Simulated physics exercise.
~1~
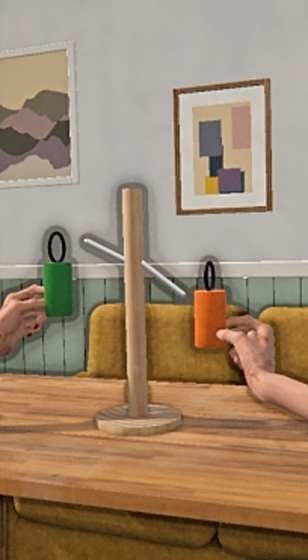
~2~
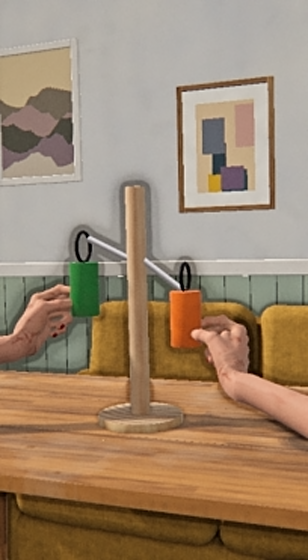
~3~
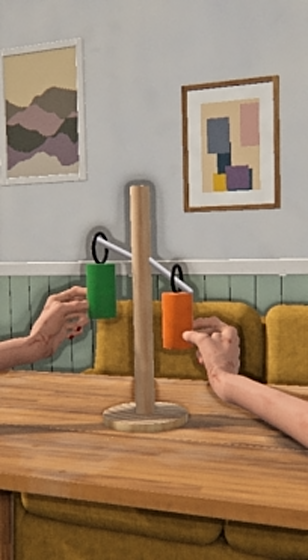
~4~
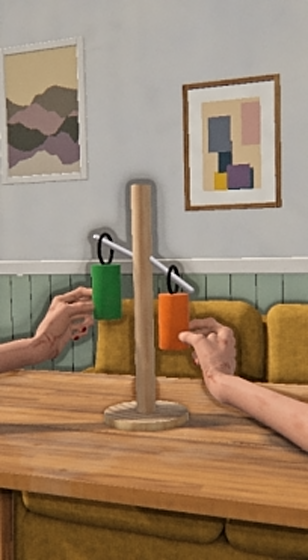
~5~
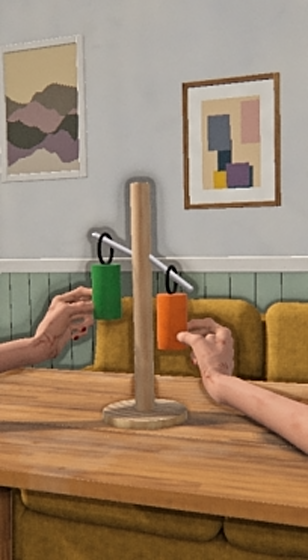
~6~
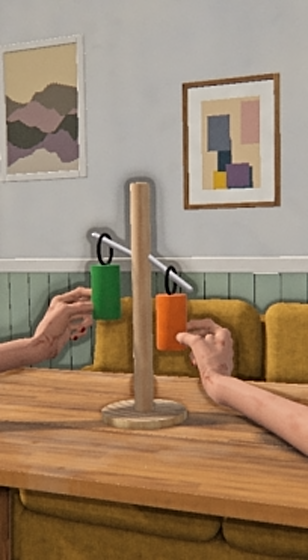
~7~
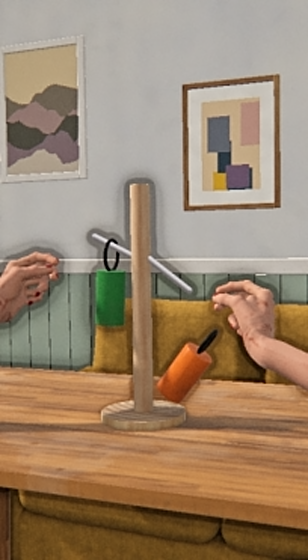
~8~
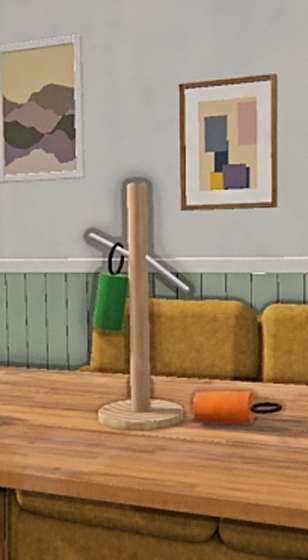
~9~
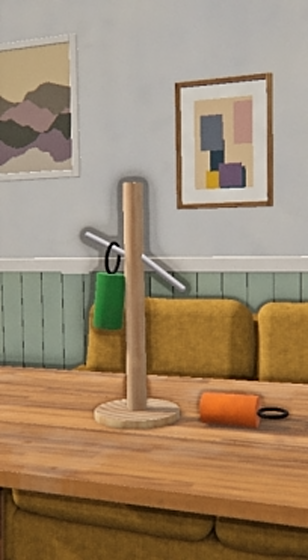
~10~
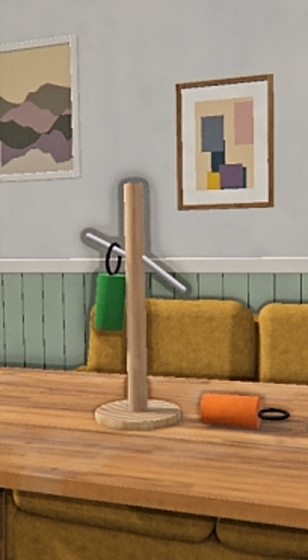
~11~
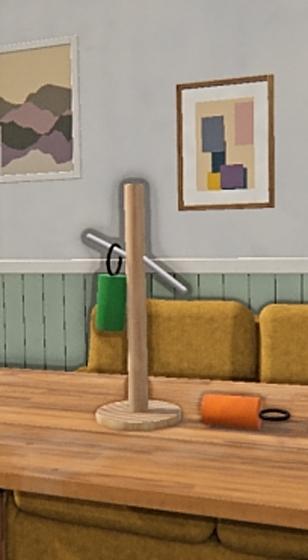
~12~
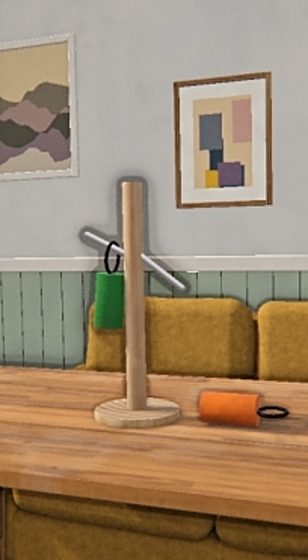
Two hands brought a green lantern and an orange lantern in toward the slanted pegs of a wooden stand, then let go. The green one stayed hanging on the left, while the orange one slipped off and ended up lying on the table.
